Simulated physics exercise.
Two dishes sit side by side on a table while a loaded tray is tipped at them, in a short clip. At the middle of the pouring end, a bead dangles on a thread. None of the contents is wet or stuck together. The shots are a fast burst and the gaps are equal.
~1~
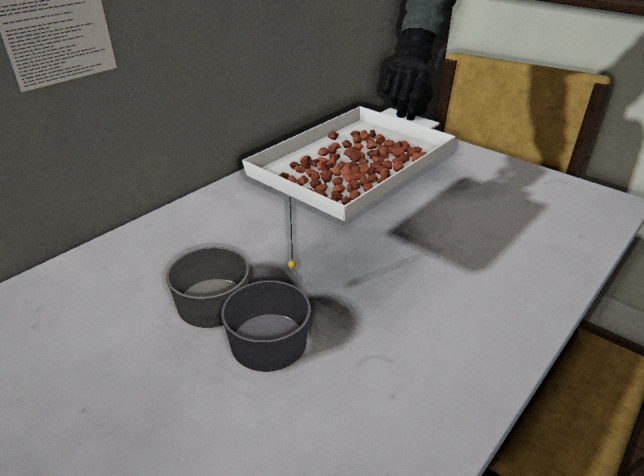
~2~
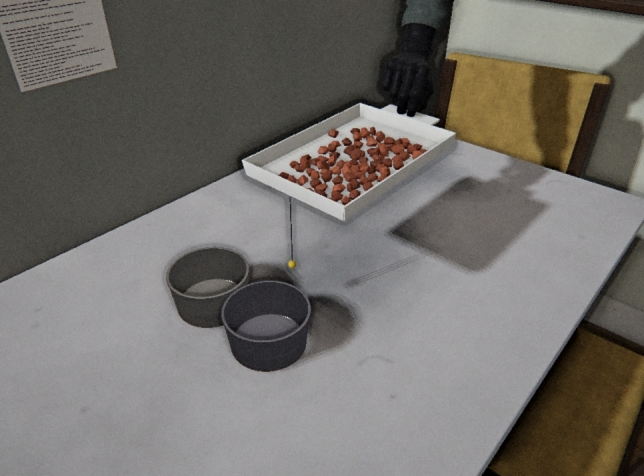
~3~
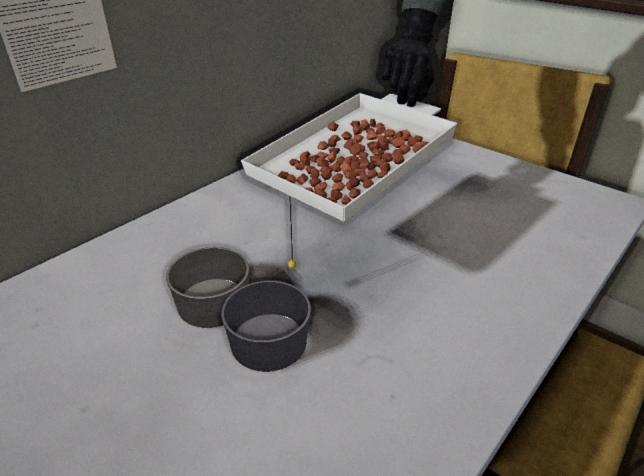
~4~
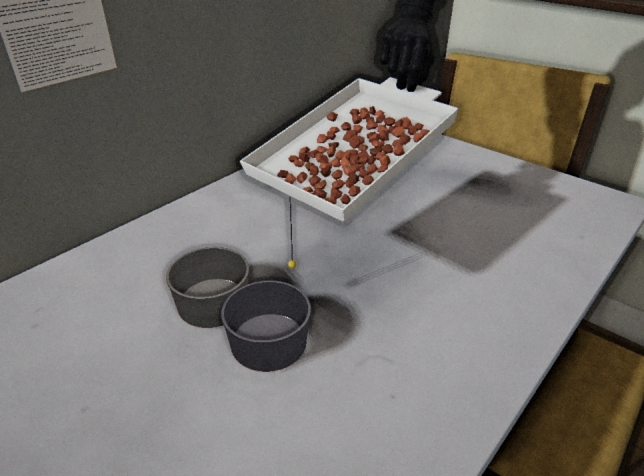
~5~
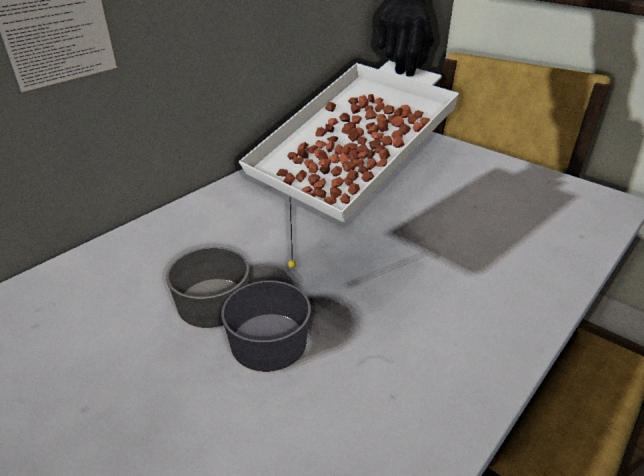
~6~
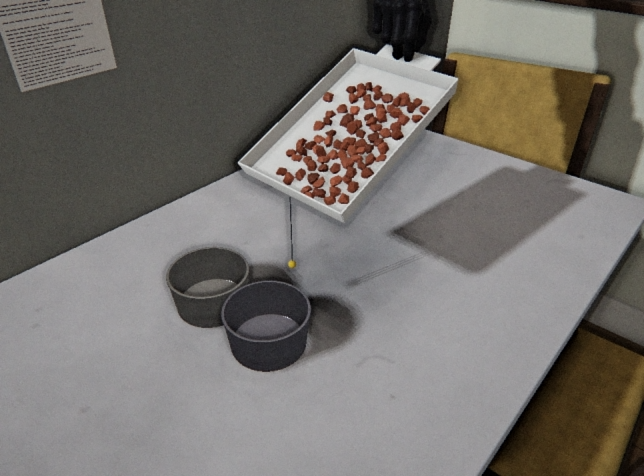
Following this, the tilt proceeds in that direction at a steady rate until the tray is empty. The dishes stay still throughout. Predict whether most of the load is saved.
Catch is a majority.
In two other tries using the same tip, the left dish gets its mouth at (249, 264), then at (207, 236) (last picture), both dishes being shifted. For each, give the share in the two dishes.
Trial 1 near 60 percent, trial 2 near 20 percent.
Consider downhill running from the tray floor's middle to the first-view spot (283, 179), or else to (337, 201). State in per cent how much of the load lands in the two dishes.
Close to 60 percent first and close to 30 percent second.
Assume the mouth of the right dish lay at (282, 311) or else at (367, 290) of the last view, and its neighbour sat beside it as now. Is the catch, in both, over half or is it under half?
Try 1: The greater share; try 2: A lesser share.
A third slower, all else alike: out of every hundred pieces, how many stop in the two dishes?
I'd put it near 70 per cent.
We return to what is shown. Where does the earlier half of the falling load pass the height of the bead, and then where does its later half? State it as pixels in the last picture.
I'd say around (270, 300) at first, then around (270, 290).
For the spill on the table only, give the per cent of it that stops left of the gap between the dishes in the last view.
About 20 percent of the spill.
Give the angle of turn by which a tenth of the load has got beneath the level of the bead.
Angle reached: About 85°.
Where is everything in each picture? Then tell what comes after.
The first picture shows corners of the pouring end at (246, 160) and (344, 204), level; middle of the load at (353, 165), bits of crushed brick; left dish at (178, 304); right dish at (236, 347); bead on its thread at (292, 264).
The second picture shows corners of the pouring end at (246, 160) and (344, 205), level; middle of the load at (353, 164).
The third picture shows corners of the pouring end at (245, 160) and (343, 206), tipped barely, level across its low end; middle of the load at (353, 159).
The fourth picture shows corners of the pouring end at (244, 161) and (342, 207), tipped a little, level across its low end; middle of the load at (352, 153).
The fifth picture shows corners of the pouring end at (242, 161) and (341, 209), tipped clearly, level across its low end; middle of the load at (351, 147).
The sixth picture shows corners of the pouring end at (241, 162) and (341, 211), tipped clearly, level across its low end; middle of the load at (350, 141); left dish at (178, 304); right dish at (236, 347).
Soon after the last picture, tray tipped steeply; all on the tray.
A little later, tray tipped past a quarter turn; about a third on the tray; about a third in the right dish; a stray few in the left dish; a small part outside both; a small part in the air.
Later still, tray tipped past a quarter turn; about two thirds in the right dish; a small part in the left dish; about a quarter outside both.
At rest, tray tipped past a quarter turn; about two thirds in the right dish; a small part in the left dish; about a quarter outside both.
